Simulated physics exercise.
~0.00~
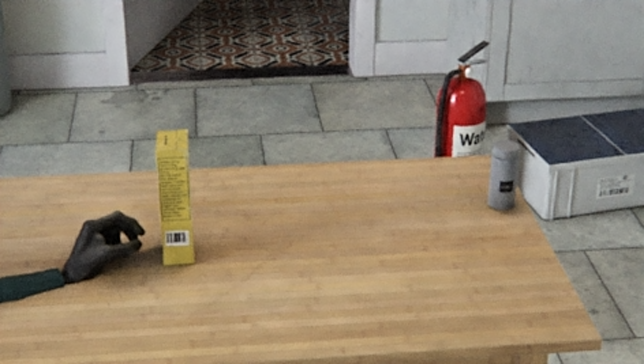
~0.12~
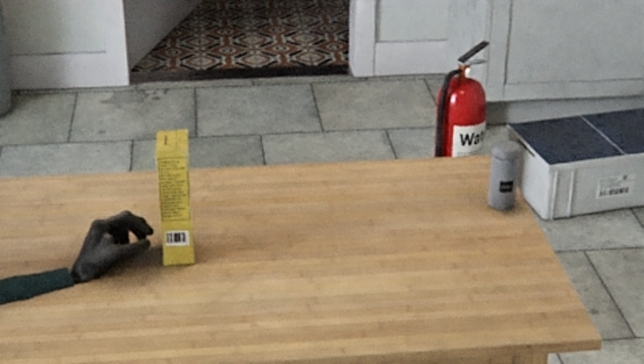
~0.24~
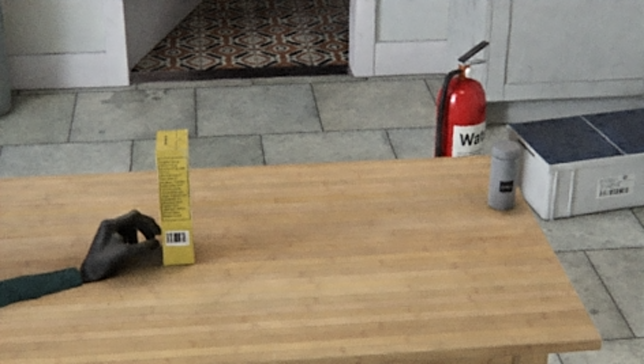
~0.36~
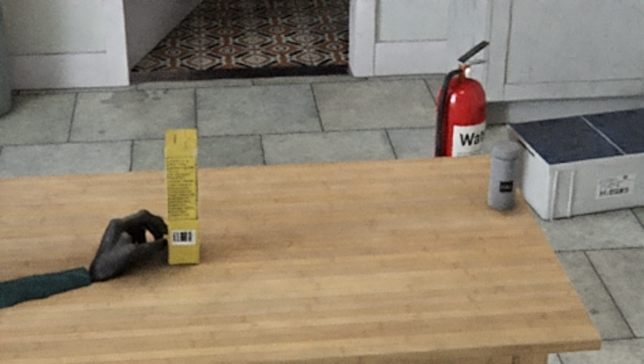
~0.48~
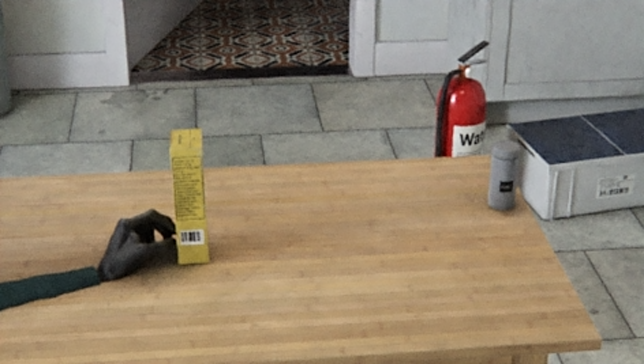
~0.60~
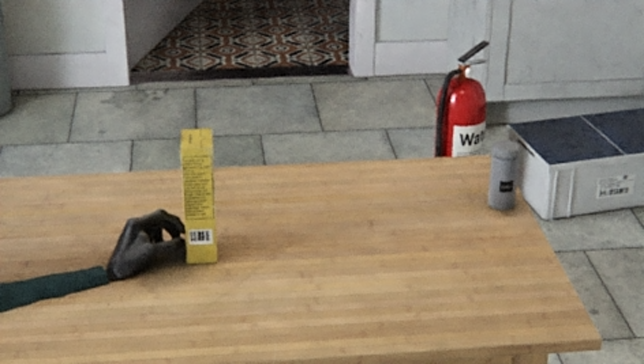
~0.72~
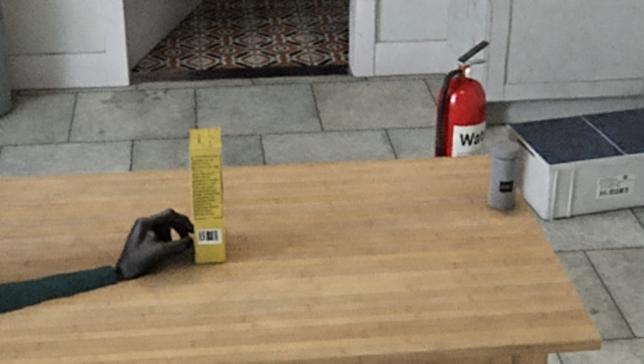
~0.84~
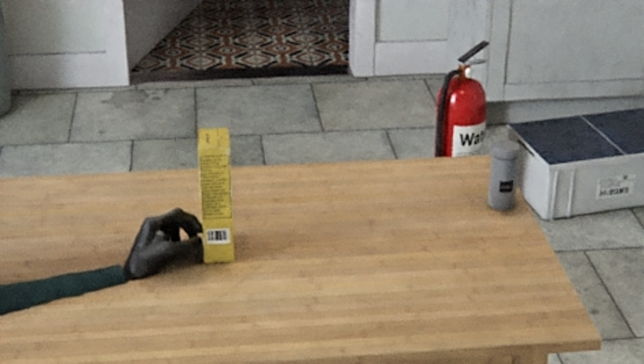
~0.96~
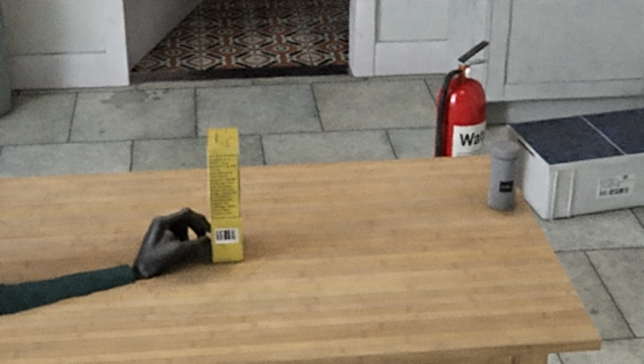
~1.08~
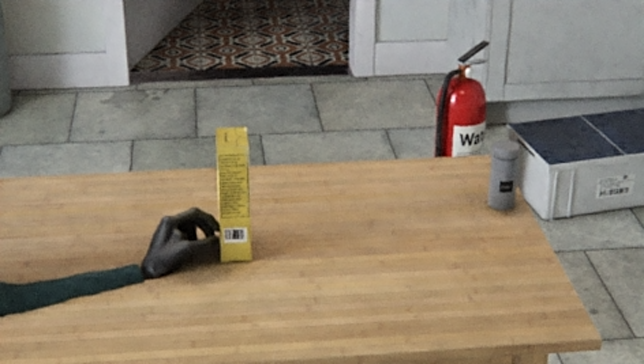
At the start, a tall yellow carton stands upright on a wooden table, with a dark hand in a green sleeve close to its left side and a grey shaker near the table's right edge. The hand moves right until its fingertips reach the lower part of the carton. It then pushes slowly, and the carton begins to slide to the right. Hand and carton keep moving together in small, steady steps, the carton staying upright. By the end, the carton stands a short way right of where it began, still far from the shaker, which never moves.
